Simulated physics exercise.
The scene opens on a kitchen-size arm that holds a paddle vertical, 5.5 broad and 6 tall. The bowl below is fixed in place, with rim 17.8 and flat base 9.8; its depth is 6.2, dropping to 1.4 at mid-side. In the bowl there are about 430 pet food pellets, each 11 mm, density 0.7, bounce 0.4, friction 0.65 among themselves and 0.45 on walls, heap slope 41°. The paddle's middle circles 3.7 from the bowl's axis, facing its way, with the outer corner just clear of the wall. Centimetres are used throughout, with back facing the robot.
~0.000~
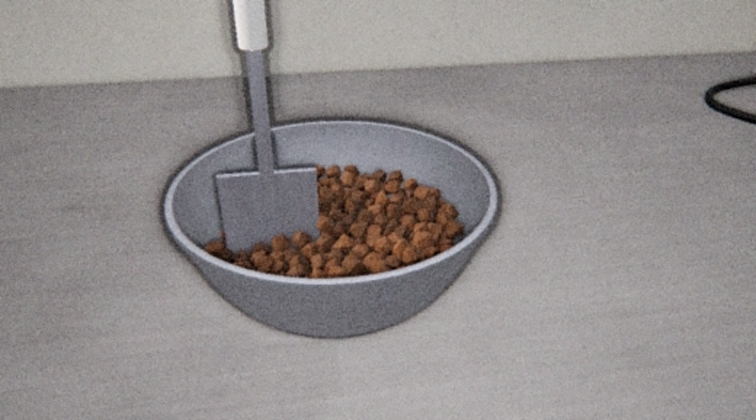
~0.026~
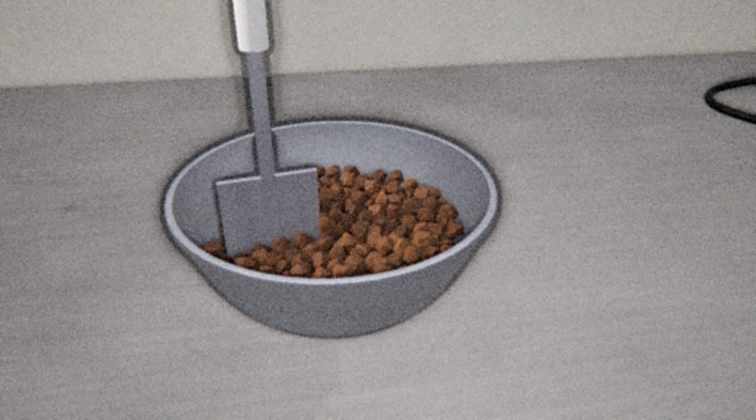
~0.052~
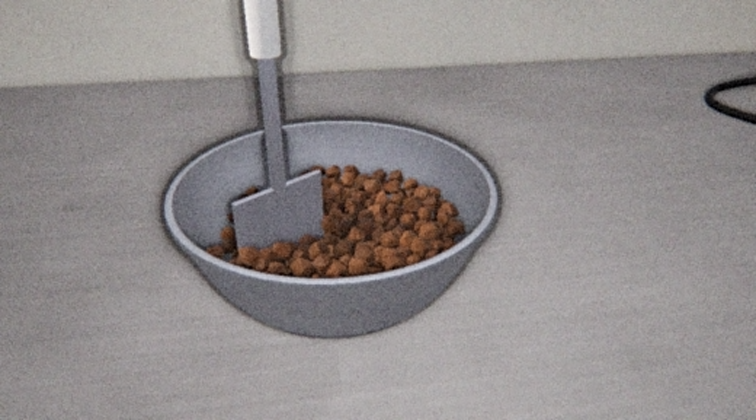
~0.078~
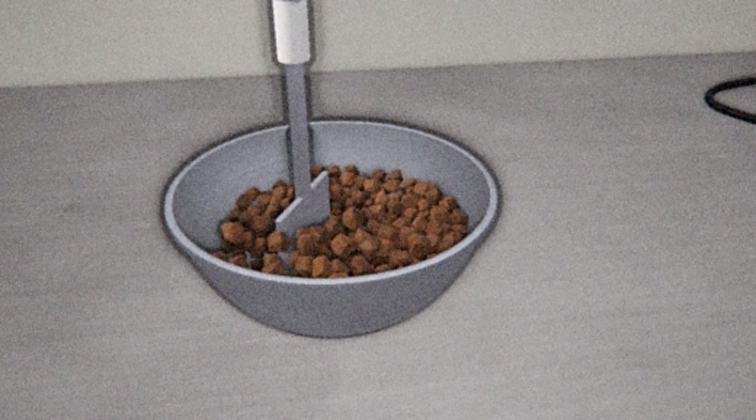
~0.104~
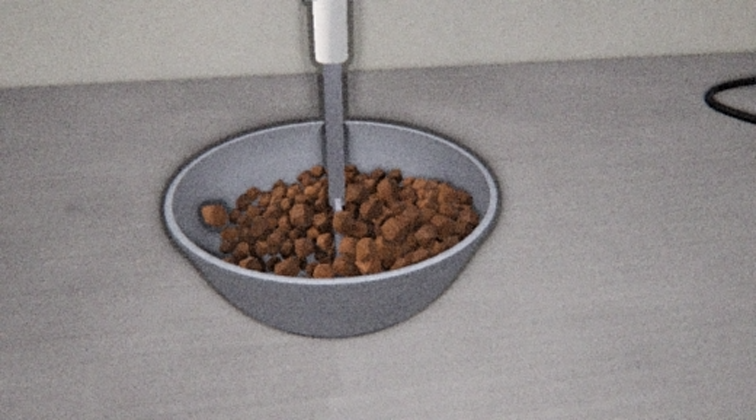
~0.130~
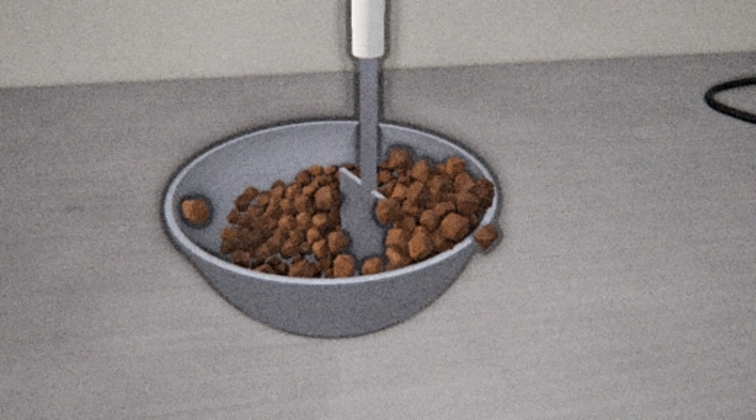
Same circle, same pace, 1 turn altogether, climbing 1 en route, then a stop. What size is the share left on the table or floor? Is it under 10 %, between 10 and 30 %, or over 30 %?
Over 30 %.
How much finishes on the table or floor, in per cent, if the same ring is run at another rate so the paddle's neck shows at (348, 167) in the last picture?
It works out to roughly 35 percent.
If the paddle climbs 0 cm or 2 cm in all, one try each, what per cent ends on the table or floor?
40 and 35 %.
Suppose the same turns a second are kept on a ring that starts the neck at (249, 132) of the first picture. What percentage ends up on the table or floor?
Roughly 40 per cent.
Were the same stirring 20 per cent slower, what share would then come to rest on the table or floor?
That would be some 35 percent.
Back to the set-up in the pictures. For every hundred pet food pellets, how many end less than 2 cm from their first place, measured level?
I'd guess close to 5 percent of the load.
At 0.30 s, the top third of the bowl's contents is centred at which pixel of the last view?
The centre is roughly (259, 160).
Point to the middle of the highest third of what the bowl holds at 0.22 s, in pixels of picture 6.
At about (398, 147).
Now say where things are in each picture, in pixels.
In the first picture, paddle neck at (264, 148), 0° round; upper third of the load around (353, 224), from x 215 to 455, top at y 170; 430 in the bowl.
In the second picture, paddle neck at (265, 151), 9° round; upper third of the load around (351, 229), from x 215 to 455, top at y 170.
In the third picture, paddle neck at (276, 161), 33° round; upper third of the load around (350, 242), from x 215 to 455, top at y 170.
In the fourth picture, paddle neck at (302, 168), 60° round; upper third of the load around (364, 235), from x 220 to 460, top at y 170.
In the fifth picture, paddle neck at (336, 169), 88° round; upper third of the load around (396, 228), from x 215 to 470, top at y 170; 427 in the bowl, 3 in flight or on the tool.
In the sixth picture, paddle neck at (369, 162), 115° round; upper third of the load around (422, 211), from x 195 to 485, top at y 160; 423 in the bowl, 7 in flight or on the tool.
By 0.22 s, 204° round, highest piece 14 above the table; 379 in the bowl, 51 in flight or on the tool.
By 0.30 s, 294° round, highest piece 10 above the table; 319 in the bowl, 19 on the table or floor, 92 in flight or on the tool.
By 0.54 s, 0° round, highest piece 6 above the table; 259 in the bowl, 169 on the table or floor, 2 in flight or on the tool.
By 1.24 s, 0° round, highest piece 6 above the table; 259 in the bowl, 171 on the table or floor.
Final count, 259 in the bowl, 171 on the table or floor. That is 40 % on the table or floor.
